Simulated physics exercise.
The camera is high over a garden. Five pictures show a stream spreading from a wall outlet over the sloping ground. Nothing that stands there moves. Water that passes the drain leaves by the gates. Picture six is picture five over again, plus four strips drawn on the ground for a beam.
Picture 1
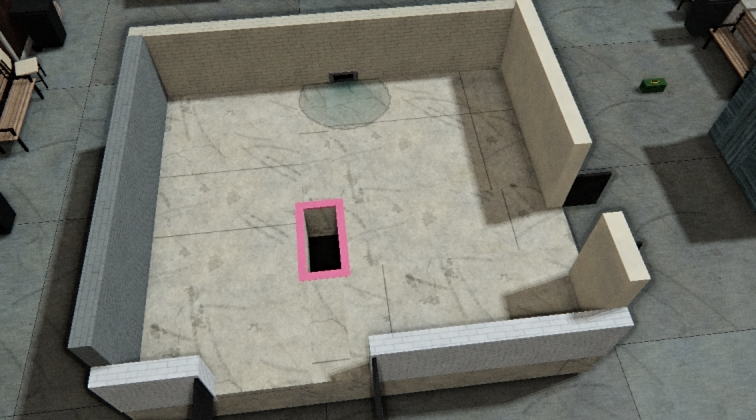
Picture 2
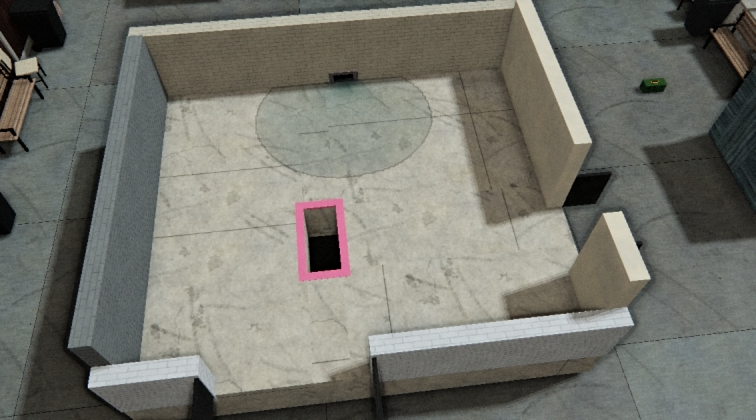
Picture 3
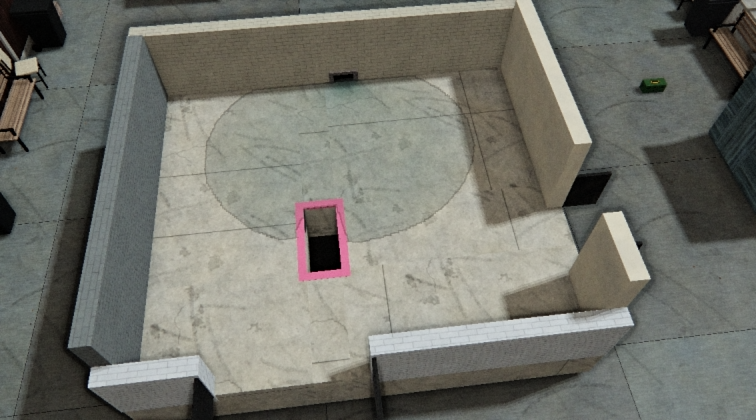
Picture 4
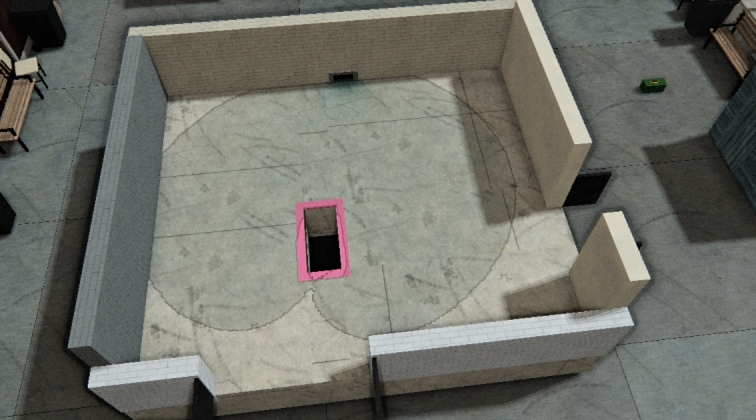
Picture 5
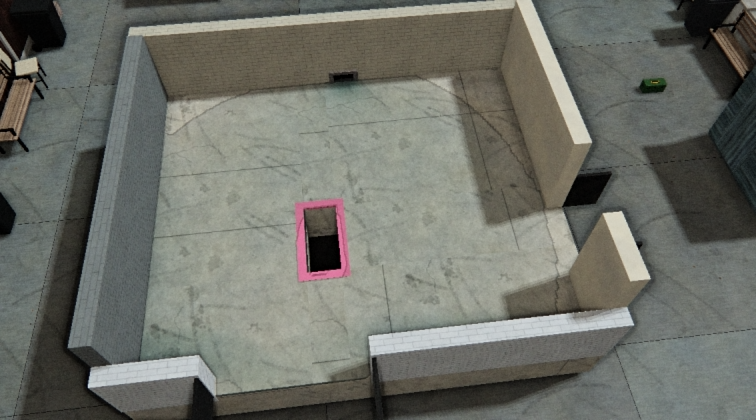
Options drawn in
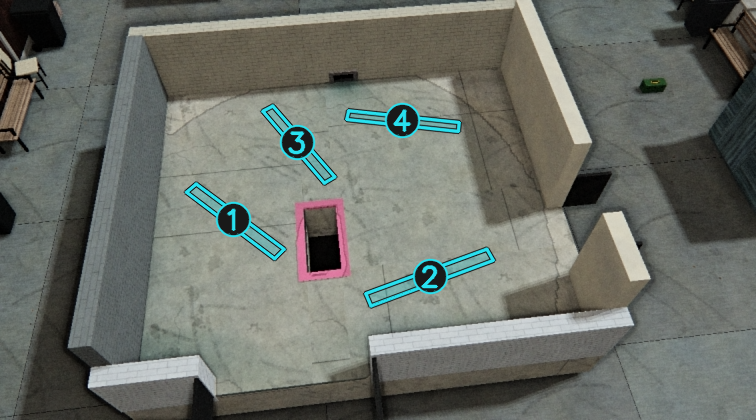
The video shows a walled yard from above as a sheet of water spreads from an outlet in the back wall, reaches a pink-rimmed drain, passes around both sides of it and covers most of the pale floor.
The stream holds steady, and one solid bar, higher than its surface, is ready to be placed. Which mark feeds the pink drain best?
Position 1.
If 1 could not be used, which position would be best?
That would be 2.
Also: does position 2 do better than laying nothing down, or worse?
Position 2 is better.
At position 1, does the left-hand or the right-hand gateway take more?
More leaves on the left.
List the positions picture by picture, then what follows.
Outfall at (343, 77); pink drain at (322, 238); open gate at (293, 368); open gate at (557, 239); water covers 5 % of the ground and shows as far out as (358, 122); pink drain still dry.
Water covers 17 % of the ground and shows as far out as (289, 165); pink drain still dry.
Water covers 36 % of the ground and shows as far out as (252, 222); pink drain taking water.
Water covers 65 % of the ground and shows as far out as (203, 312); pink drain taking water.
Water covers 84 % of the ground and shows as far out as (157, 330); pink drain taking water.
On the marked copy, 1 from (191, 188) to (279, 253); 2 from (368, 299) to (490, 254); 3 from (267, 108) to (329, 179); 4 from (347, 115) to (458, 126).
With 1, about 44 % of the stream runs into the pink drain, about 56 % out by the gates.
With 2, about 30 % of the stream runs into the pink drain, about 70 % out by the gates.
With 3, about 14 % of the stream runs into the pink drain, about 85 % out by the gates.
With 4, about 17 % of the stream runs into the pink drain, about 83 % out by the gates.
